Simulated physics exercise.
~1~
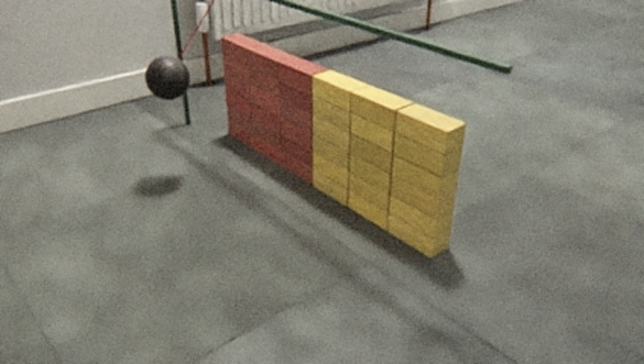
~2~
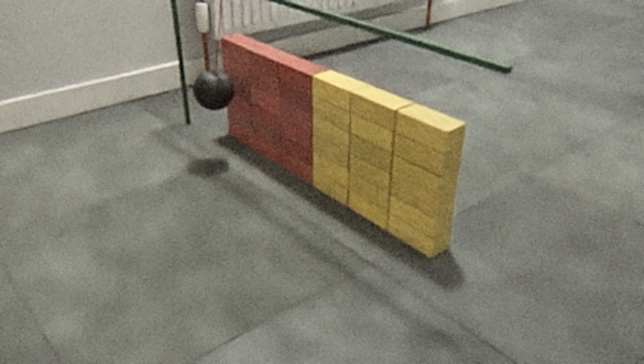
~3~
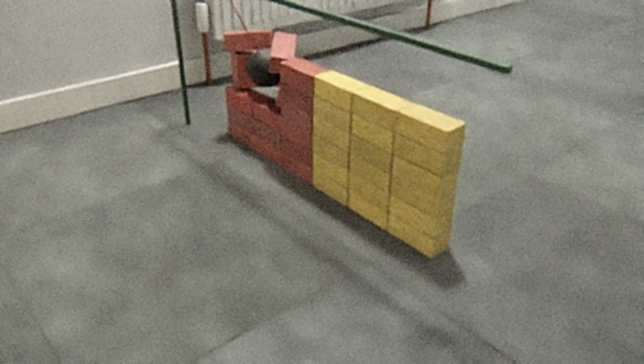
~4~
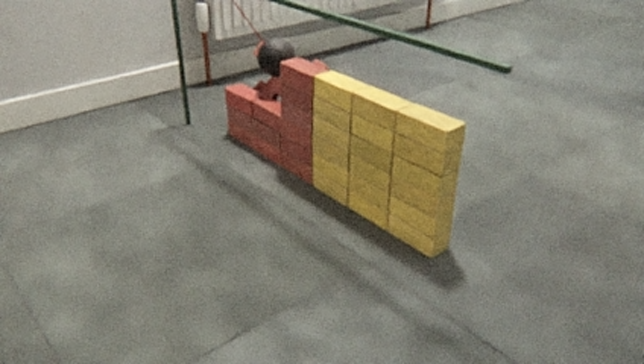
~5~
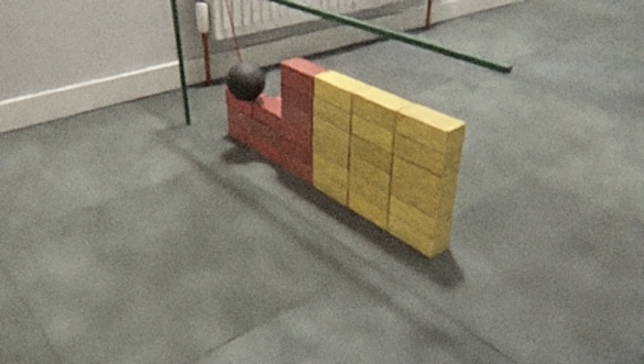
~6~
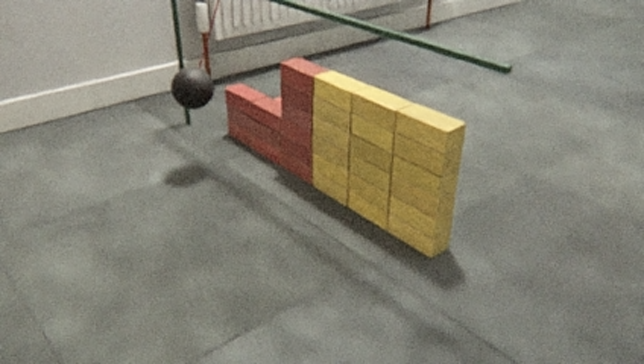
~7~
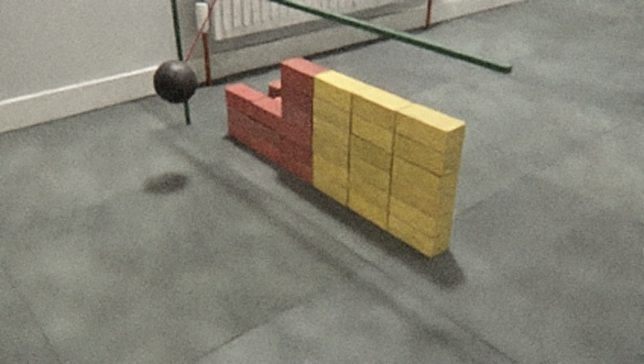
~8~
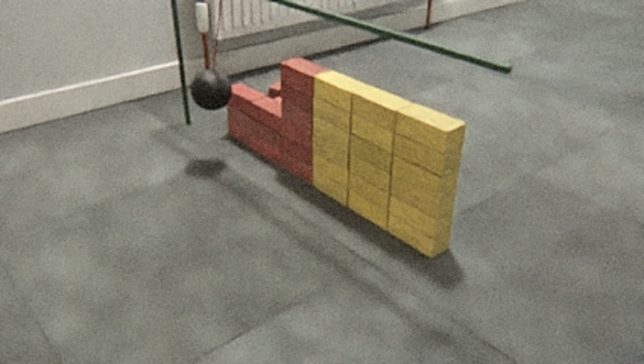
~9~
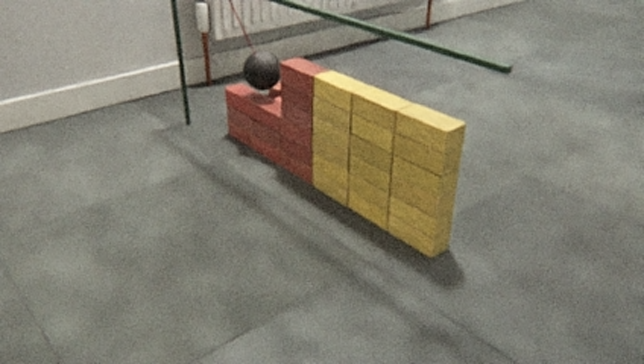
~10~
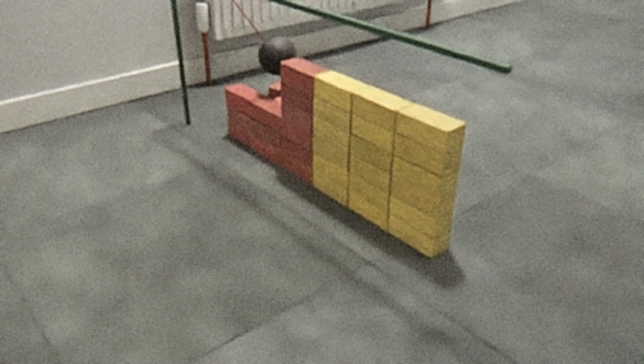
A dark ball hanging from a line swung right into the red end of a red and yellow block wall and knocked several upper red blocks away, then swung back left and returned over the gap, leaving the yellow blocks standing.
